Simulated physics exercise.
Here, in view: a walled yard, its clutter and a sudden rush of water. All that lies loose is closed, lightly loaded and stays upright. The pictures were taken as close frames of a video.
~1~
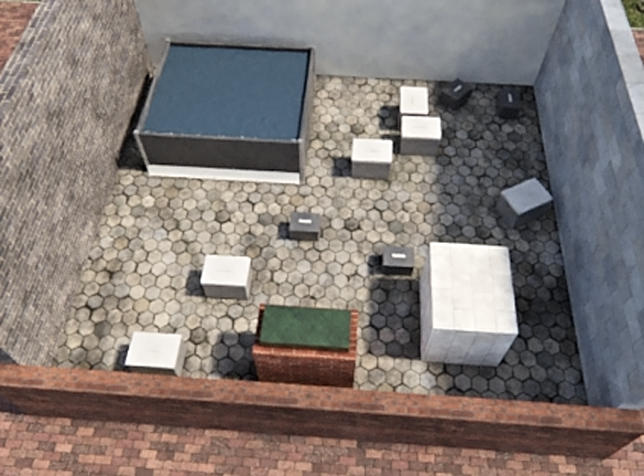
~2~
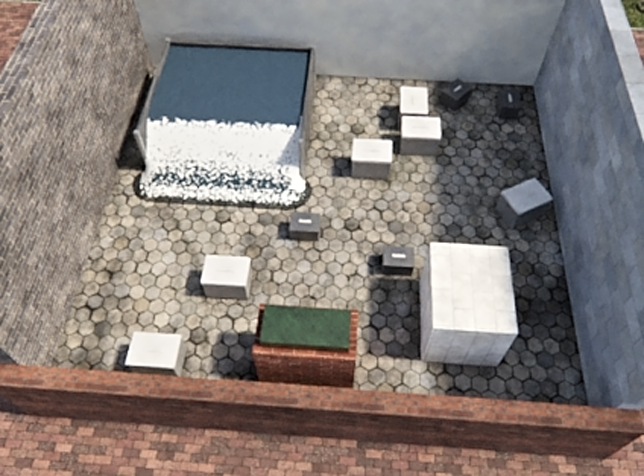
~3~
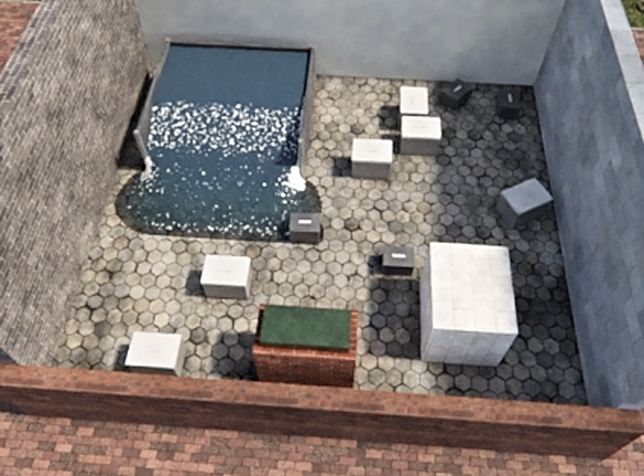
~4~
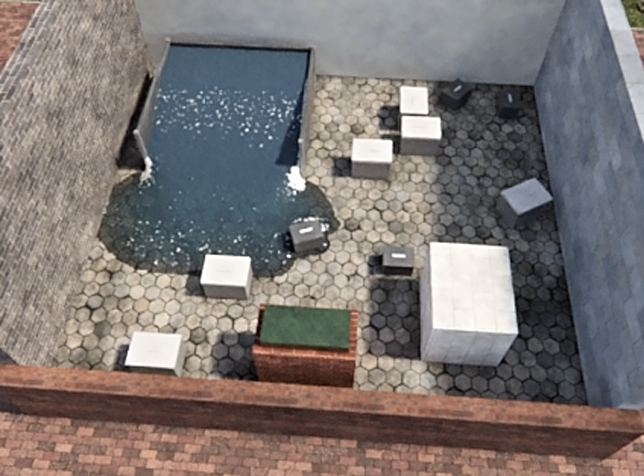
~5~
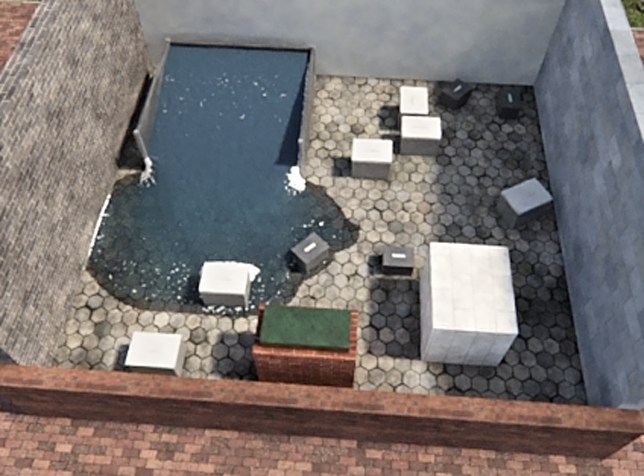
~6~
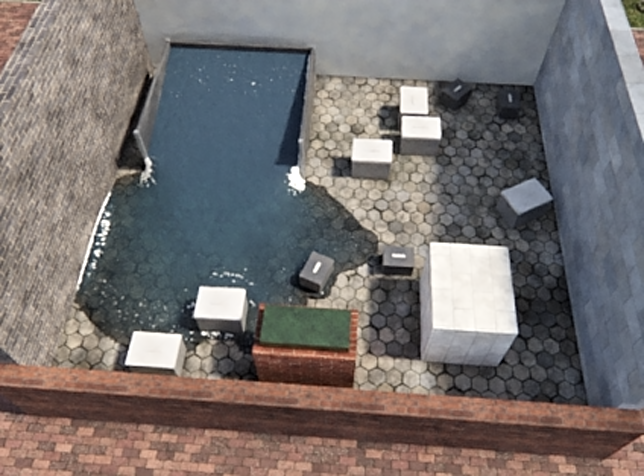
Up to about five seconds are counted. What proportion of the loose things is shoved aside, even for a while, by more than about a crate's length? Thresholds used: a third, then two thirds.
My call: A third to two thirds.
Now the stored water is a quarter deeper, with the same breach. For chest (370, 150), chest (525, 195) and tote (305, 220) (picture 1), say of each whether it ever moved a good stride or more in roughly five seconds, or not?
One: Passed the mark. Two: Passed the mark. Three: Passed the mark.
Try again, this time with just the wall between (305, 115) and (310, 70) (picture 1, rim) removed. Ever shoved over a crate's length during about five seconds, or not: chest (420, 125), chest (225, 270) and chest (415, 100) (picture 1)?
Travels that far, falls short, travels that far.
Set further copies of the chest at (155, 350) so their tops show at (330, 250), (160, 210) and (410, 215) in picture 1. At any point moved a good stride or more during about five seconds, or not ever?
Shoved clear, shoved clear, shoved clear.
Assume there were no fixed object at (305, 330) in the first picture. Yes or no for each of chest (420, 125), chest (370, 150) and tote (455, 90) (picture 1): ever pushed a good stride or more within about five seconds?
Okay, so the first stayed in place, the second was pushed clear, and the third stayed in place.
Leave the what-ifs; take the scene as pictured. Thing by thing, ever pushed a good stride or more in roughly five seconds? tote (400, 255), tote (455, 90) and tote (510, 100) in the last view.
Object by object as listed: Travels that far, falls short and falls short.
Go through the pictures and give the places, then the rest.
The first frame shows a tote at (305, 222), on the bottom; a chest at (226, 270), on the bottom; 0 of 10 have shifted.
The second frame shows a tote at (305, 222) rests on the ground; a chest at (226, 270) rests on the ground; 0 of 10 have shifted.
The third frame shows a tote at (305, 222), on the bottom; a chest at (226, 270), on the bottom; 0 of 10 have shifted.
The fourth frame shows a tote at (306, 231), on the bottom, close to its start; a chest at (226, 270), on the bottom; 1 of 10 have shifted.
The fifth frame shows a tote at (310, 248) rests on the ground, a stride from its start; a chest at (224, 278), on the bottom, close to its start; 2 of 10 have shifted.
The sixth frame shows a tote at (317, 268), on the bottom, a stride from its start; a chest at (220, 303) rests on the ground, a stride from its start; 2 of 10 have shifted.
A moment on, 2 of 10 are well off their spots; 2 afloat.
Next, 2 of 10 are well off their spots; 3 afloat.
Later, 3 of 10 are well off their spots; 3 afloat.
In the end, 5 of 10 are well off their spots, and 5 have been at some point; 5 afloat.
